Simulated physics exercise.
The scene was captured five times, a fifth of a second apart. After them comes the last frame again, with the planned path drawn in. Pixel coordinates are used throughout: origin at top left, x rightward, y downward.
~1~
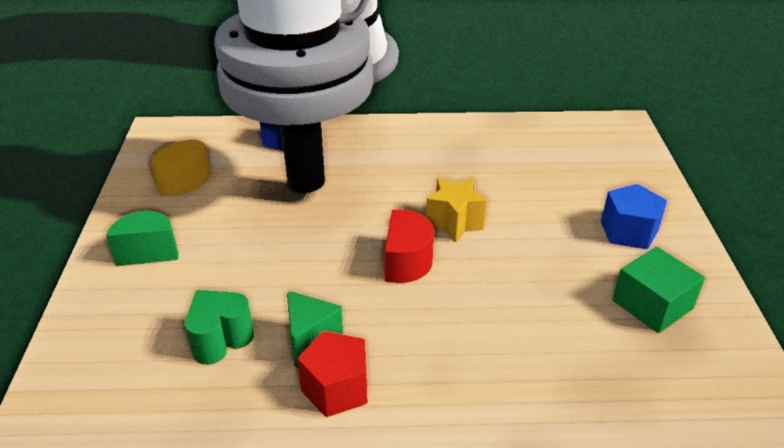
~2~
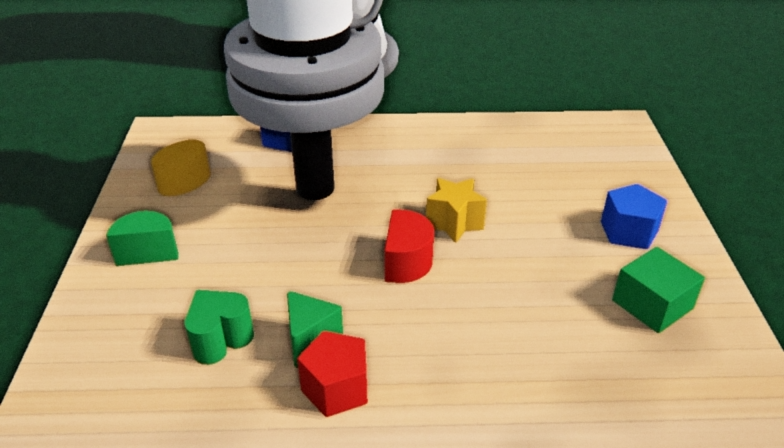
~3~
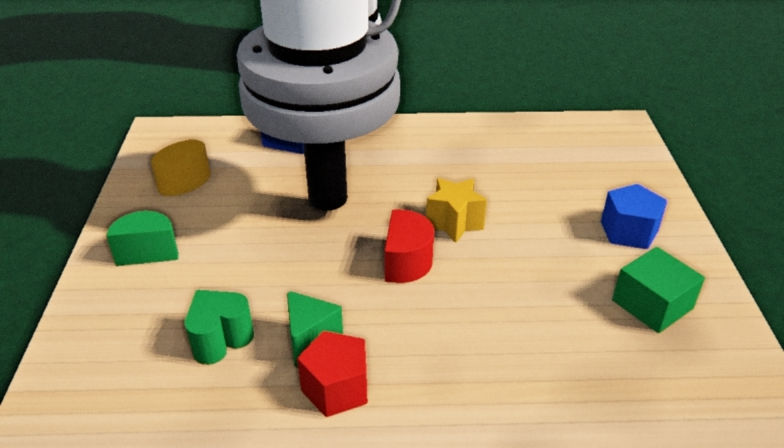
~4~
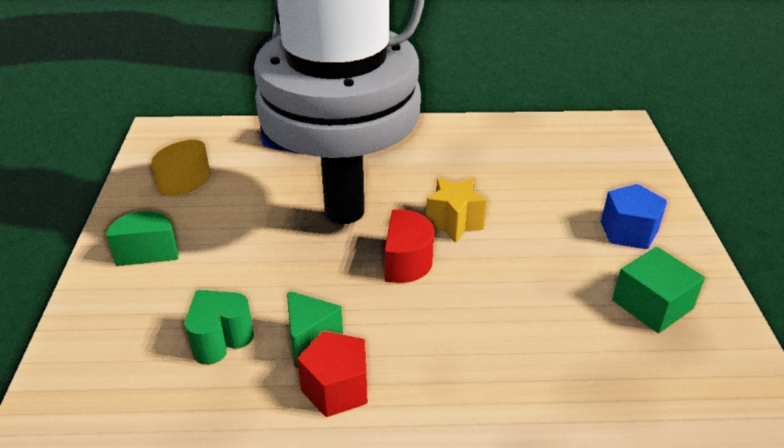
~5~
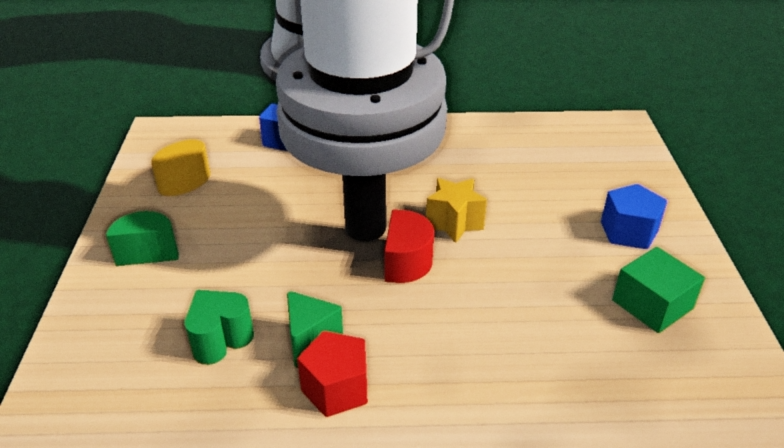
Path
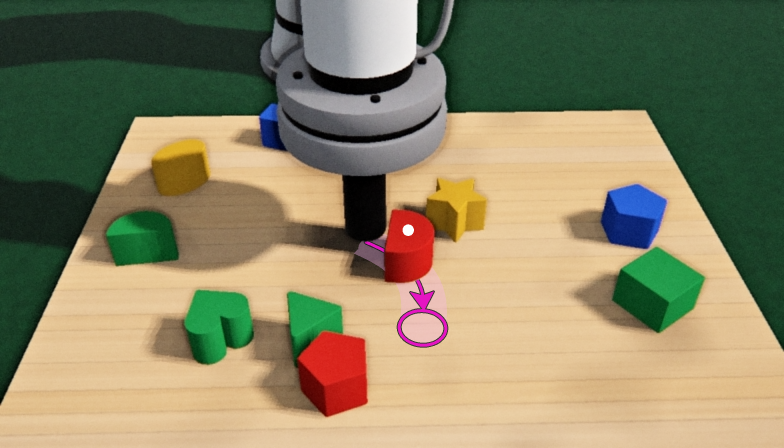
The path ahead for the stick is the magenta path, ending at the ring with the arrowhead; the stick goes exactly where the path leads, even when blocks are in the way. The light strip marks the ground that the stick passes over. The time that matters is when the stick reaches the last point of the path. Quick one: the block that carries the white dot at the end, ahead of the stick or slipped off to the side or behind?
Slid off.
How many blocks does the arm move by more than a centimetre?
Shifted over 1 cm: One.
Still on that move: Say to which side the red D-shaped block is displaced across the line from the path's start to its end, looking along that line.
It will end up to the left.
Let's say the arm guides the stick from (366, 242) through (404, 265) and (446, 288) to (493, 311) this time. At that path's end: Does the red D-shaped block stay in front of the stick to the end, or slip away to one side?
The block stays ahead.
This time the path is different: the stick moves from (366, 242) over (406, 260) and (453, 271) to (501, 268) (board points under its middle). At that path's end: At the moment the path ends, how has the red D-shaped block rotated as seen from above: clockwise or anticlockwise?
Prediction: Clockwise.
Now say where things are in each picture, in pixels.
In the first picture, tip of the stick at (306, 182), middles of tops, red D-shaped block at (408, 230), yellow star-shaped block at (457, 192).
In the second picture, stick at (315, 189), nothing pushed.
In the third picture, stick at (328, 199), nothing pushed.
In the fourth picture, stick at (345, 212), nothing pushed.
In the fifth picture, stick at (366, 229), red D-shaped block at (408, 230), yellow star-shaped block at (457, 192).
The line goes from (366, 242) by way of (401, 262) and (422, 291) to (423, 327); the dot is on the red D-shaped block.
The first path, step by step. One third of the way, stick at (401, 248); red D-shaped block at (439, 244), turned 20° clockwise.
Two thirds of the way, stick at (422, 278); red D-shaped block at (468, 261).
At the end, stick at (423, 314); red D-shaped block at (469, 262); yellow star-shaped block unmoved.
